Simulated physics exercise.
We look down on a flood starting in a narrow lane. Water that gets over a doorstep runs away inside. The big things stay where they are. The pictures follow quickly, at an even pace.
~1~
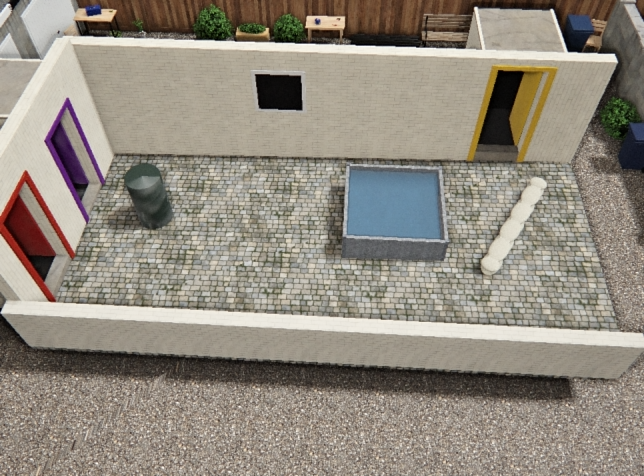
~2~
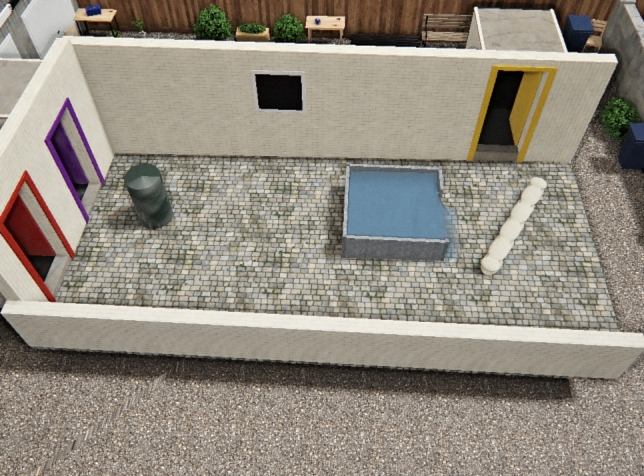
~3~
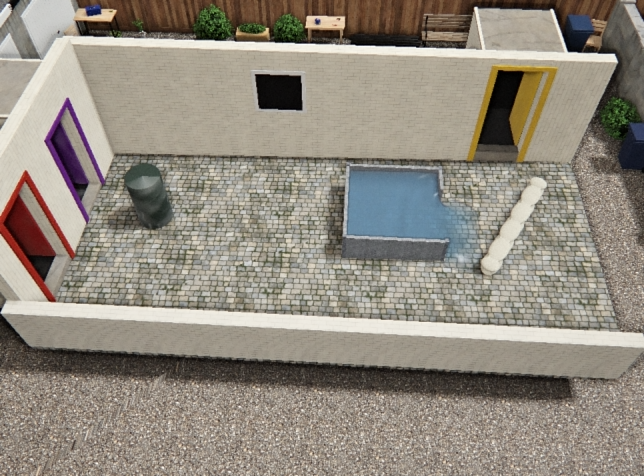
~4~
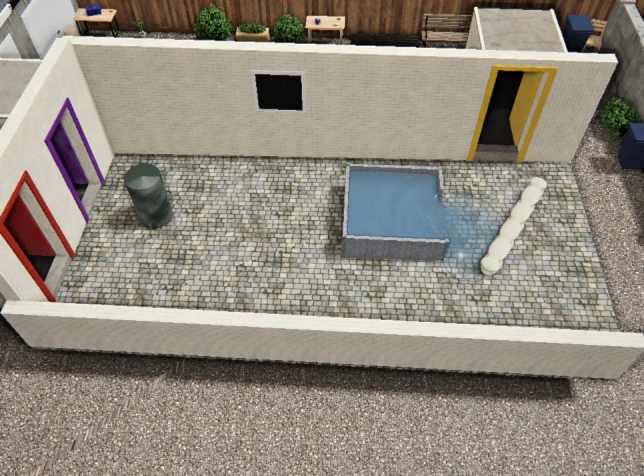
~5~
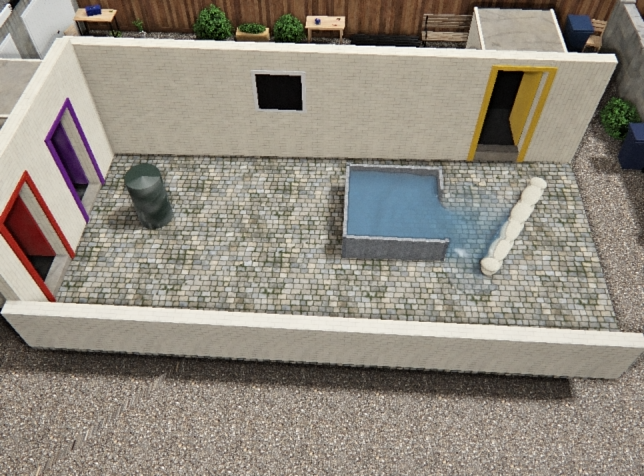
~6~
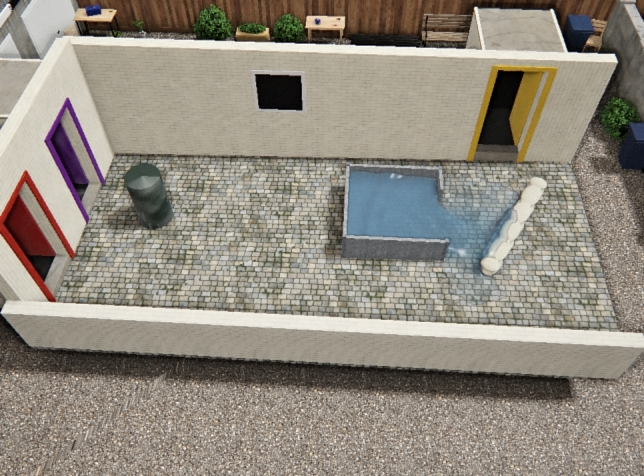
Water pours through a gap in the right side of a square open tank and spreads rightward across the paving of a walled yard, reaching a row of pale, rounded objects, while a dark green barrel stands still at left.
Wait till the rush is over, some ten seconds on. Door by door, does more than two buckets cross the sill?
One by one: The purple door stays under that; the yellow door stays under that; the red door stays under that.
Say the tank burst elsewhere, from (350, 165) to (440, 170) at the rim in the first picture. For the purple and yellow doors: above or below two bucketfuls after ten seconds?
One by one: The purple one floods, the yellow one lets less in.
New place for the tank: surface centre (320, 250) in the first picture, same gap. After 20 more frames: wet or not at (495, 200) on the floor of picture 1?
There: Under water.
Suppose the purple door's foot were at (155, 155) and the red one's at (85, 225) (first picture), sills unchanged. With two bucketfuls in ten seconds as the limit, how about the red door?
One by one: The red one holds.
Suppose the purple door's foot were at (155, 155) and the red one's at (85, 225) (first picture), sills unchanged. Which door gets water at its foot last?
I say the red-painted one.
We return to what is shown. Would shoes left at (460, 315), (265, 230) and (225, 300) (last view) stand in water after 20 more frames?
One after the other: Flooded, no water, not flooded.
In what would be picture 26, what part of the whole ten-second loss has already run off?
Close to 40 %.
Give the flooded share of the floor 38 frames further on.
I make it 60 per cent.
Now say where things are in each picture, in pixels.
The first picture shows the open tank at (394, 204) is whole and still.
In the second picture, water pours out at (439, 227) and has run to (453, 261).
In the third picture, the front is at (473, 261), out from the gap at (439, 228).
In the fourth picture, the front is at (500, 224), out from the gap at (439, 229).
In the fifth picture, water pours out at (439, 229) and has run to (511, 210).
In the sixth picture, the front is at (518, 198), out from the gap at (439, 229).
A moment on, water covers 15 % of the floor; the purple door not reached, the yellow door not reached, the red door not reached.
Next, water covers 25 % of the floor; the purple door not reached, the yellow door under two buckets in, the red door not reached.
Then, water covers 30 % of the floor; the purple door not reached, the yellow door under two buckets in, the red door not reached.
Later, water covers 60 % of the floor; the purple door not reached, the yellow door under two buckets in, the red door not reached.
In the end, water covers 70 % of the floor; the purple door under two buckets in, the yellow door under two buckets in, the red door wet at the sill, nothing in.
